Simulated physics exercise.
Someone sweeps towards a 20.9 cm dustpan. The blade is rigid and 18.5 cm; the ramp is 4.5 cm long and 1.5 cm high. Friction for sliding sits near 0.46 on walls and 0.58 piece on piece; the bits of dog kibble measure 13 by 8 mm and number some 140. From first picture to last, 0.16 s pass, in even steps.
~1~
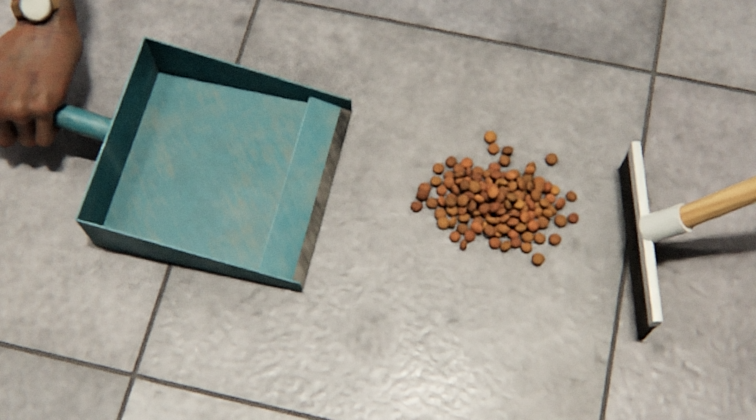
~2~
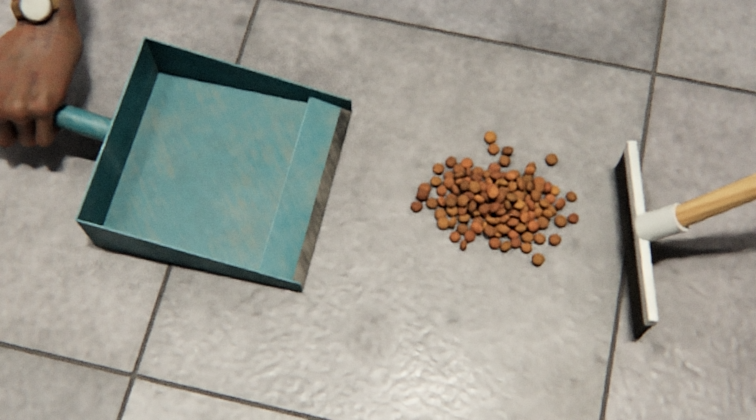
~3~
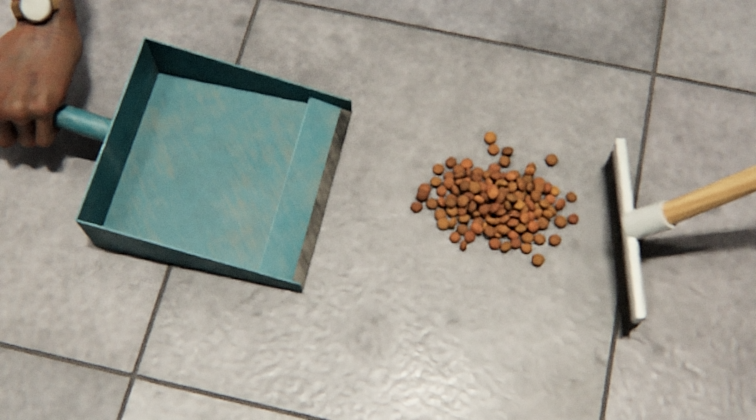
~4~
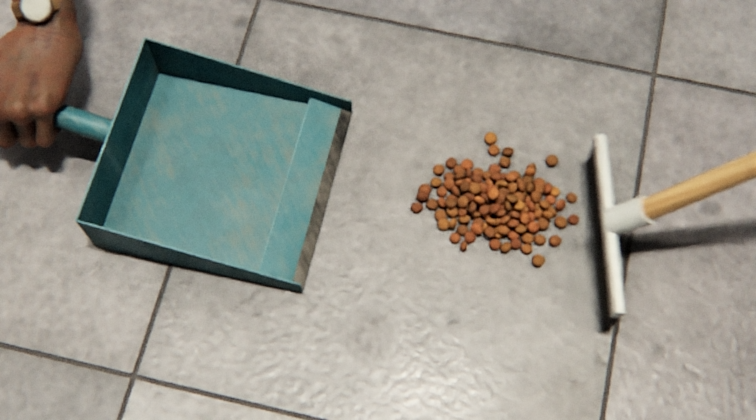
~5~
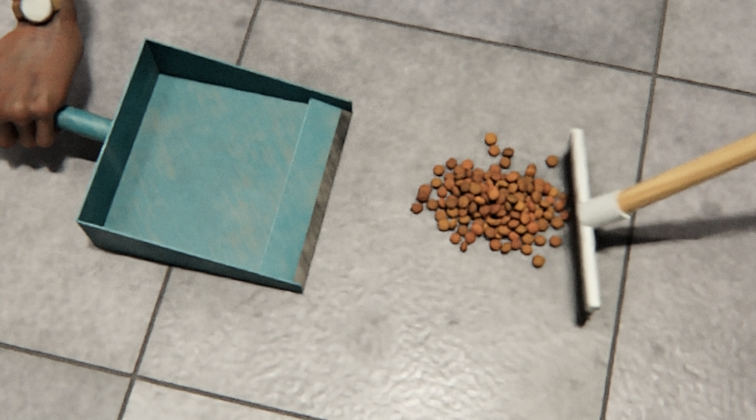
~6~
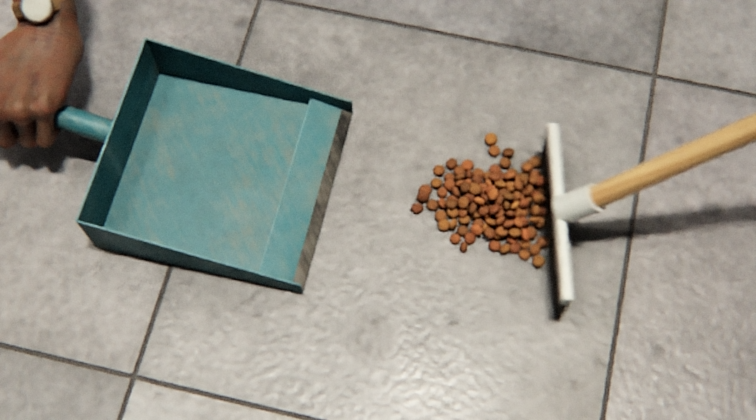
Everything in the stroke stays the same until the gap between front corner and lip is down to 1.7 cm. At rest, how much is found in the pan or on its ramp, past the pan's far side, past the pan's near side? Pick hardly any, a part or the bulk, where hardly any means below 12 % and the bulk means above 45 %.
In the pan or on its ramp: A part; past the pan's far side: Hardly any; past the pan's near side: Hardly any.
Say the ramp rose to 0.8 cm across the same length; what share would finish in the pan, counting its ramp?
I'd put it near 35 per cent, ramp counted.
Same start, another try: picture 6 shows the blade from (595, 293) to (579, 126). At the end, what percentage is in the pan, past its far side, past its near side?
Pan 5; far 15; near 0.
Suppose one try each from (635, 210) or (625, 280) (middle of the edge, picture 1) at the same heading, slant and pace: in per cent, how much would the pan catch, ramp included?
Estimates: 10 percent and 25 percent.
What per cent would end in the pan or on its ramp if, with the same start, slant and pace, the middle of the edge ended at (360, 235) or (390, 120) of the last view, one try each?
Close to 30 and 5 percent, in that order.
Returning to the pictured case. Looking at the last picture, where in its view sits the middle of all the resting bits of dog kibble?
Resting centre estimate: Around (337, 188).
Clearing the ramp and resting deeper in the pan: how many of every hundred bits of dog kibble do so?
Around 0 in a hundred.
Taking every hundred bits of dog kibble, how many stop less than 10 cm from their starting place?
About 0 %.
Then, 0.13 s after the last picture, middle of the blade 13 cm from the lip; 0 % over the lip, far side 5 %, near side 0 %.
Then, 0.22 s after the last picture, middle of the blade 6 cm from the lip; 0 % over the lip, far side 5 %, near side 0 %.
Then, 0.44 s after the last picture, middle of the blade 4 cm from the lip; 25 % over the lip, far side 5 %, near side 0 %.
In the end, pan 25 %, far side 5 %, near side 0 %, in front of the lip or behind the blade 70 %.
